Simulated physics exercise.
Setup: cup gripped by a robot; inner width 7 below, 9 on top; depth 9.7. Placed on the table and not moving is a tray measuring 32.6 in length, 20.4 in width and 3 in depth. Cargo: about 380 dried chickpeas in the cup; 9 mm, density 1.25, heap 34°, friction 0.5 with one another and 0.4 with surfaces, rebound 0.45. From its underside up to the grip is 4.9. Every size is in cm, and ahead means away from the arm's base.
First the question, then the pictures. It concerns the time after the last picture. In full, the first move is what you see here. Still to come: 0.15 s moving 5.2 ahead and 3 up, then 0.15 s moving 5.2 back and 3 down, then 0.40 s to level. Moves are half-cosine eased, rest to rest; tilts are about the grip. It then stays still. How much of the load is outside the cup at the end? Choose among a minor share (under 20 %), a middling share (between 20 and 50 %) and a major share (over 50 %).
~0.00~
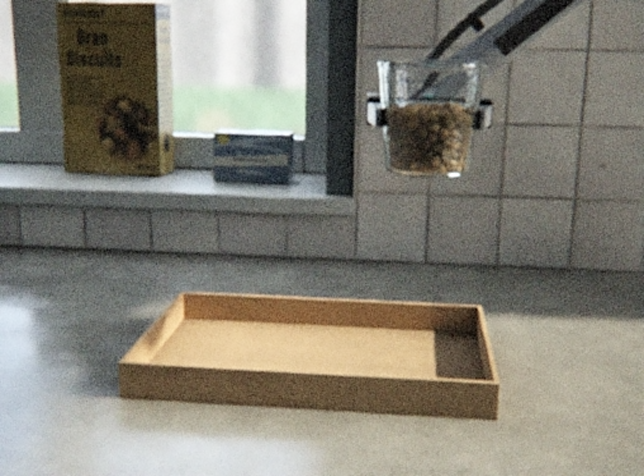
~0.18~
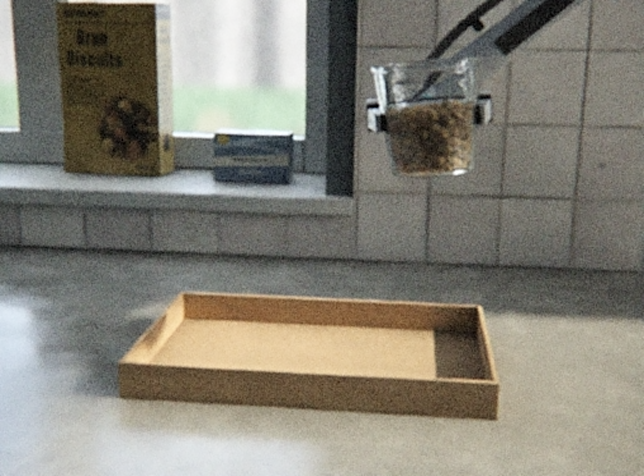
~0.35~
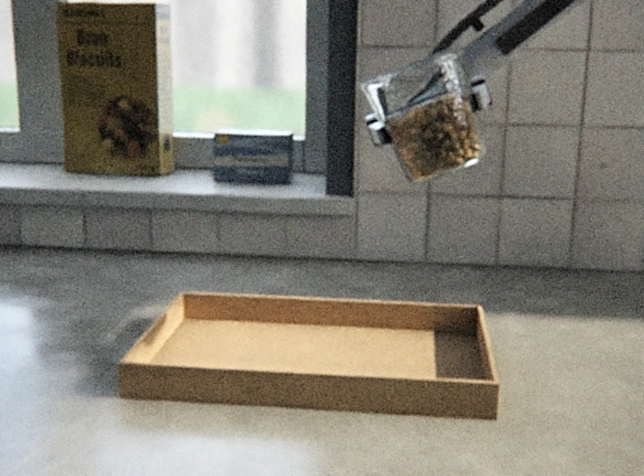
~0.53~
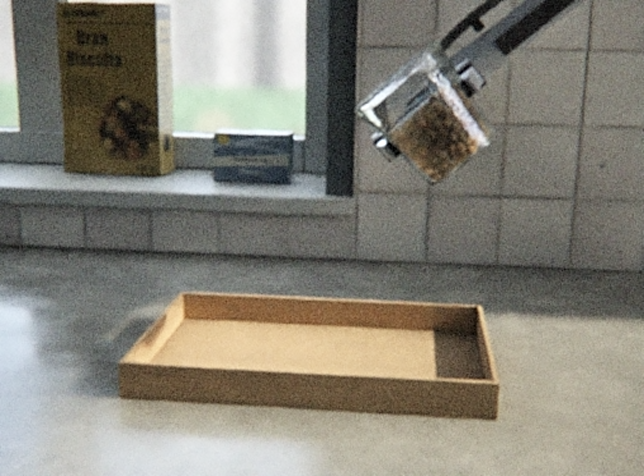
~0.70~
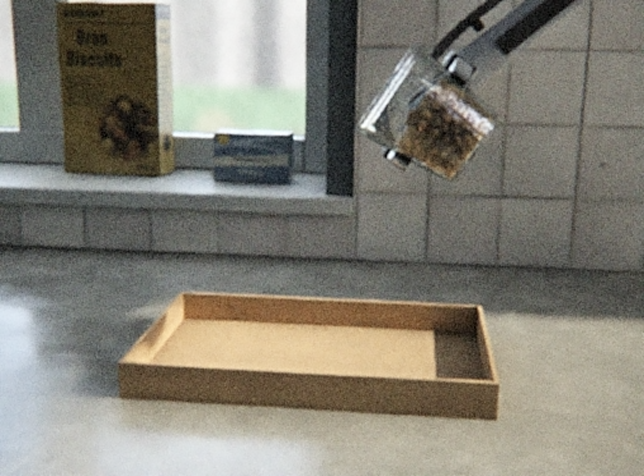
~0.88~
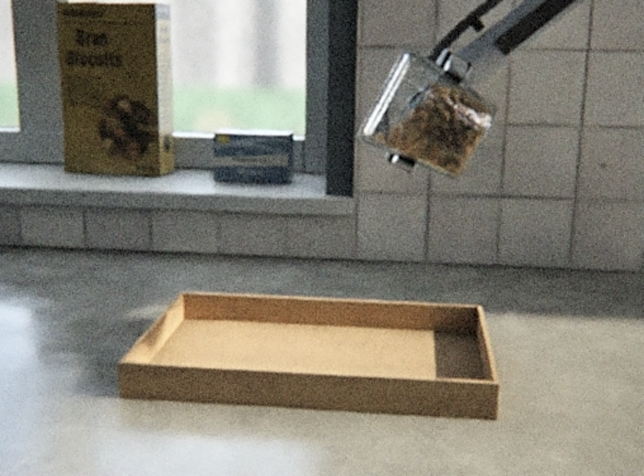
A middling share.
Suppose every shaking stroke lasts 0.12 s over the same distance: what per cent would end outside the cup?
I'd expect close to 65 per cent then.
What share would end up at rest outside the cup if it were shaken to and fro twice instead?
Near 55 per cent.
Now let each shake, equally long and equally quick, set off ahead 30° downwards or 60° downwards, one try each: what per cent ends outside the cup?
10 and 0 %.
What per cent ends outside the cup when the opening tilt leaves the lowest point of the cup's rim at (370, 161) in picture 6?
Roughly 90 percent, give or take.
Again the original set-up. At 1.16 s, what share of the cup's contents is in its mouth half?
Something like 70 percent sits in that half.
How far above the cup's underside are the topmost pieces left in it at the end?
Roughly 7.0 cm.
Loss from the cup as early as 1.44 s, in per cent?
Around 35 % is out.
After 1.16 s, tilted 63° forward, highest piece 27 above the table; 286 in the cup, 91 in flight or on a rim.
After 1.44 s, tilted 17° forward, highest piece 28 above the table; 243 in the cup, 133 in the tray, 1 in flight or on a rim.
After 1.78 s, level, highest piece 27 above the table; 243 in the cup, 133 in the tray, 1 on the table or floor.
After 2.83 s, level, highest piece 27 above the table; 243 in the cup, 133 in the tray, 1 on the table or floor.
At rest, 243 in the cup, 133 in the tray, 1 on the table or floor. That is 36 % outside the cup.
